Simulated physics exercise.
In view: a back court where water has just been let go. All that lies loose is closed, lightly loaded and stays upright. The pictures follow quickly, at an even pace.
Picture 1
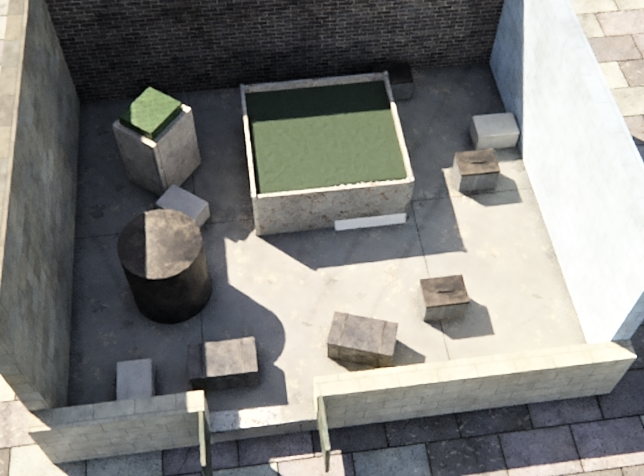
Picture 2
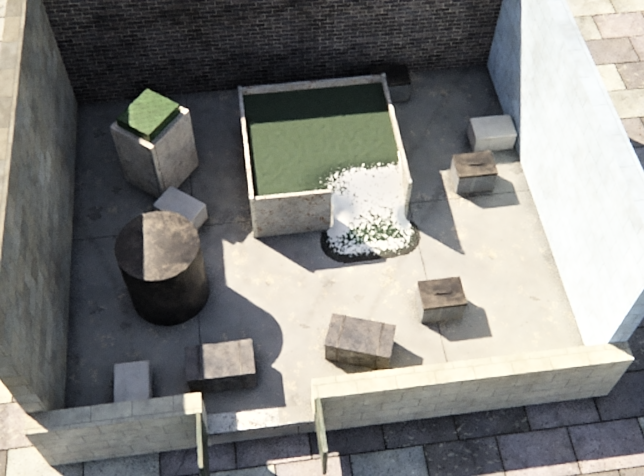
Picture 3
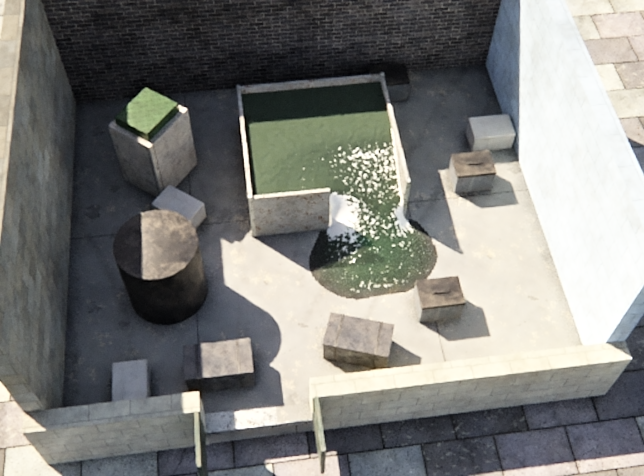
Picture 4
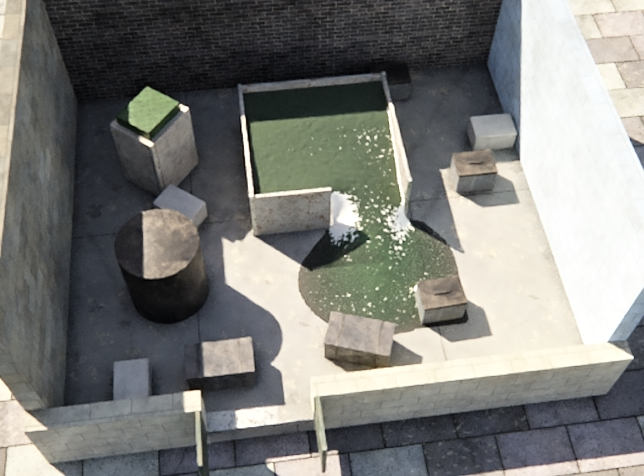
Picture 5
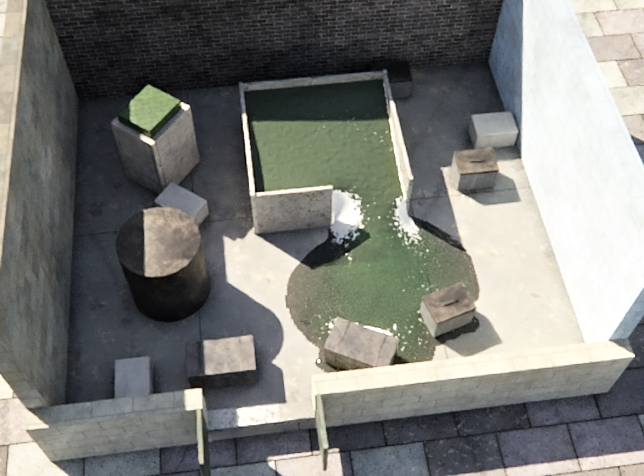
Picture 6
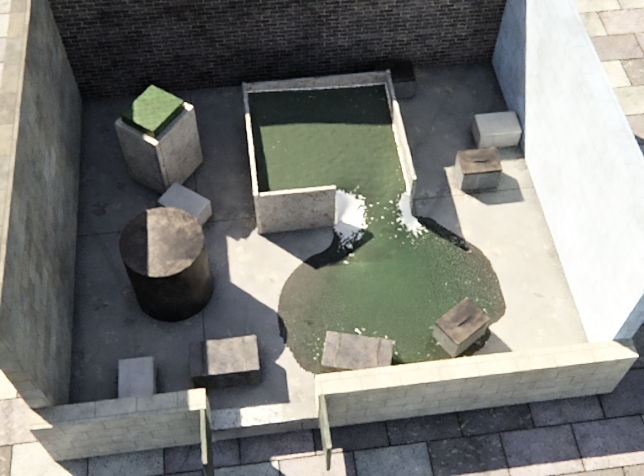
Green water pours through a gap at the front right corner of a raised square tank in a walled court, foaming white as it comes out. It spreads across the paving in a widening round pool and reaches two boxes near the front wall, which shift slightly toward that wall.
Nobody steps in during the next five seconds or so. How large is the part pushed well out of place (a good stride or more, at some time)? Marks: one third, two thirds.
That comes to two thirds or above.
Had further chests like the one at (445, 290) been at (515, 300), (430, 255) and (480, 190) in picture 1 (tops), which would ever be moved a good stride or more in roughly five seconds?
In turn: Pushed that far, moved that far, swept aside.
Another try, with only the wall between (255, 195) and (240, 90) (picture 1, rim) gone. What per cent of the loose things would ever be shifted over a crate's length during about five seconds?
Close to 80 %.
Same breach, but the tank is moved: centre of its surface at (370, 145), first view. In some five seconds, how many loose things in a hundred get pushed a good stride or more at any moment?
Some 90 per cent.
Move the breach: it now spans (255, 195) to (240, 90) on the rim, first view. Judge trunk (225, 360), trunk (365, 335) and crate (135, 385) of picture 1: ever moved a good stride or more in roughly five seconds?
One after the other: Swept aside, that far or more, moved that far.
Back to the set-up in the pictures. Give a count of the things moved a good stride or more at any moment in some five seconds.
That makes 6.
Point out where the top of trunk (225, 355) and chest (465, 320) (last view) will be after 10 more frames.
Around (184, 351) and (583, 313).
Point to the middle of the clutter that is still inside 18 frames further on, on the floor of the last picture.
At about (327, 201).
A moment on, 2 of 8 are well off their spots; 2 afloat.
Next, 2 of 8 are well off their spots; 2 afloat.
Later, 5 of 8 are well off their spots; 3 afloat.
In the end, 6 of 8 are well off their spots, and 6 have been at some point; 5 afloat.
